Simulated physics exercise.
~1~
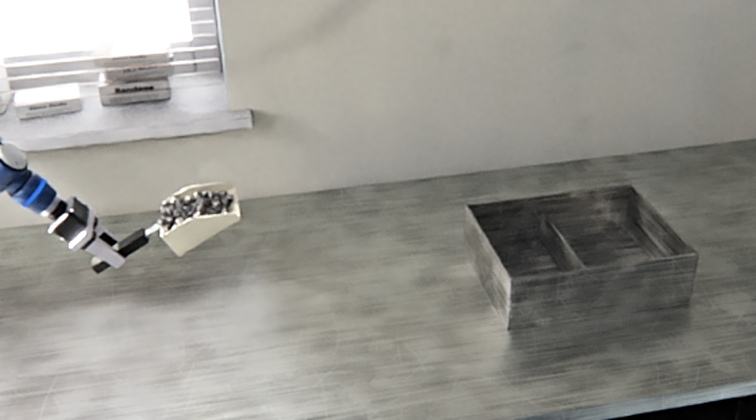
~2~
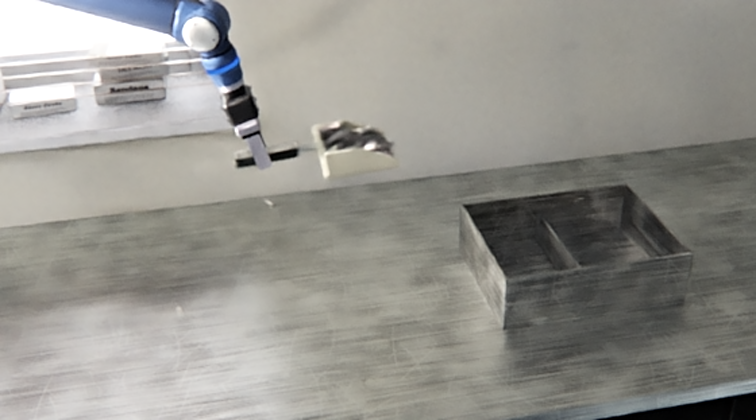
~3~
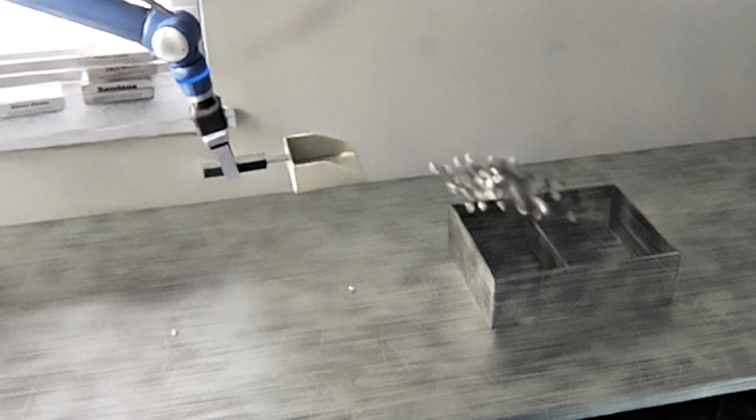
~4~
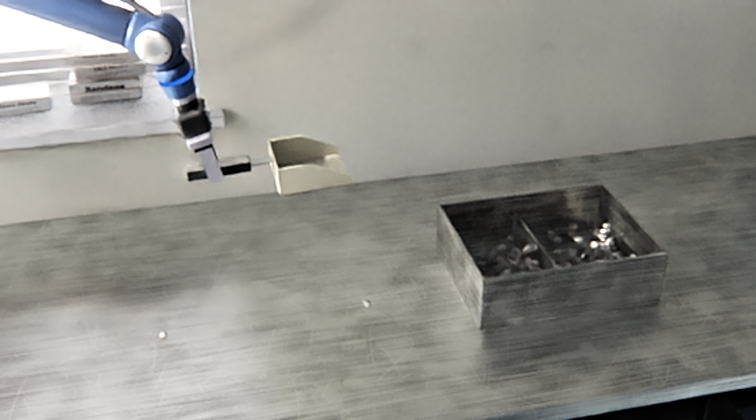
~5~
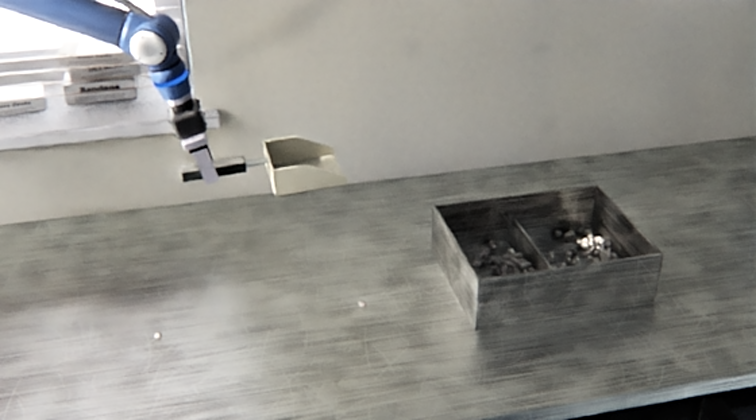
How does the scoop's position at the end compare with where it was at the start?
At the end the scoop is farther to the right and higher up in the view than it was at the start.
